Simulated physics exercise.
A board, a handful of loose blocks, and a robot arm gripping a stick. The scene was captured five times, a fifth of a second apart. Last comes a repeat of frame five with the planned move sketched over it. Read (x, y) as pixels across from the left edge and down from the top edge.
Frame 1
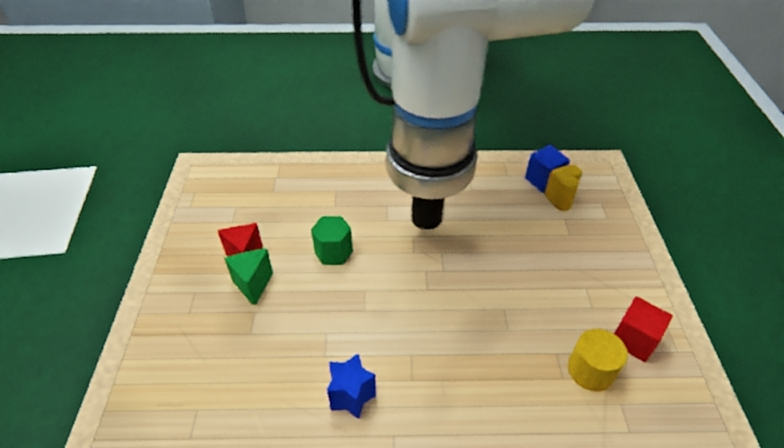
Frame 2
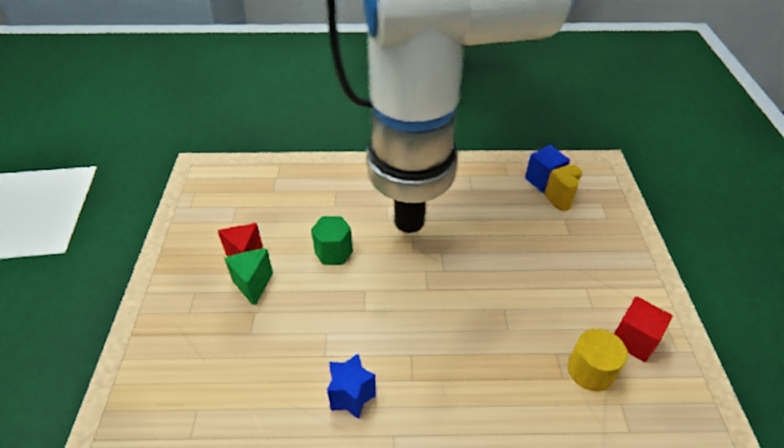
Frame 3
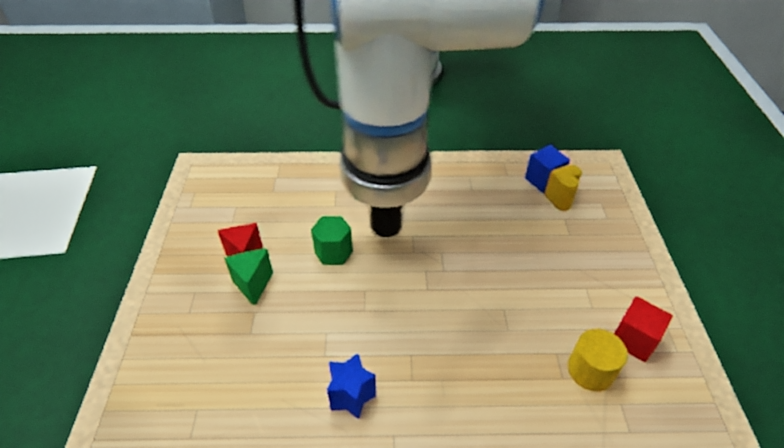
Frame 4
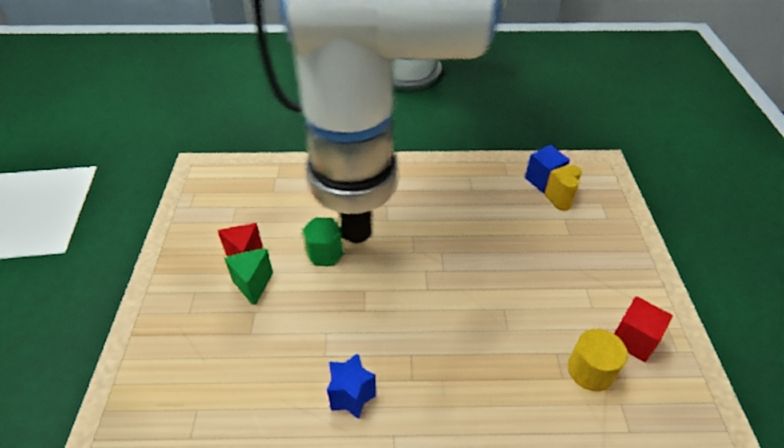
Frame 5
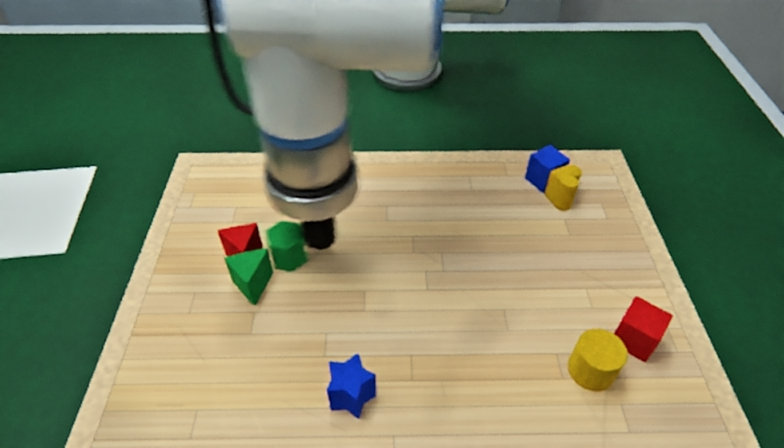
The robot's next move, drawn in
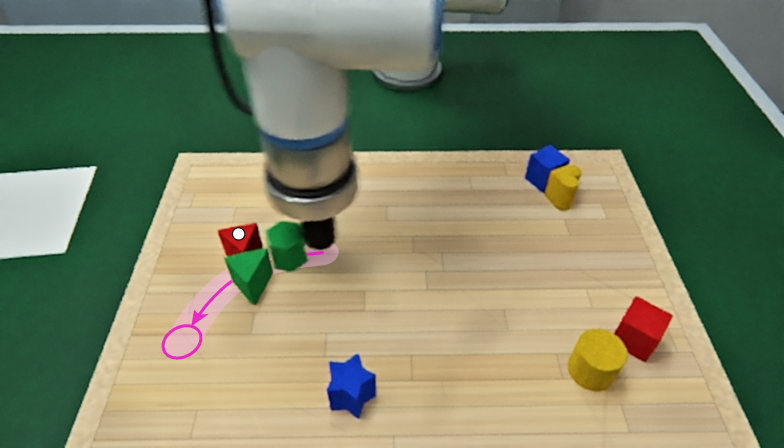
The robot arm moves left and pushes the green six-sided block toward the two triangular pieces.
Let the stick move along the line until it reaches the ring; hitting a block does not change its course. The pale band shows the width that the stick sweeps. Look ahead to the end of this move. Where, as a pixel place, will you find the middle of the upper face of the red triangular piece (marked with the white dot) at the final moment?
Its top face will be centred at roughly (171, 232).
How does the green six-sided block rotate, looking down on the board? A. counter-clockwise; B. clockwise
Choice B: Clockwise.
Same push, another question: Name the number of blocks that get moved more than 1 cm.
Moved: 3 or more.
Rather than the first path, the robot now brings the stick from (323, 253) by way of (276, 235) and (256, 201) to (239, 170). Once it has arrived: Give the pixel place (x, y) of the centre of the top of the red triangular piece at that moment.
The centre of its top face lies at (208, 237).
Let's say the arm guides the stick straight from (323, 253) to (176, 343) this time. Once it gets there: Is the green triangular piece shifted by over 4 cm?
I expect so.
The drawn path runs from (323, 253) by way of (267, 263) and (218, 293) to (182, 342); the dot is on the red triangular piece.
On the path given first. One third of the way, stick (263, 249); red triangular piece (196, 234); green triangular piece (241, 267); green six-sided block (225, 239), turned 20° clockwise.
Two thirds of the way, stick (212, 279); red triangular piece (171, 232), turned 40° clockwise; green triangular piece (225, 290), turned 30° anticlockwise; green six-sided block (180, 254), turned 75° clockwise.
At the end, stick (175, 328); red triangular piece (171, 232), turned 40° clockwise; green triangular piece (224, 294), turned 50° anticlockwise; green six-sided block (180, 254), turned 75° clockwise.
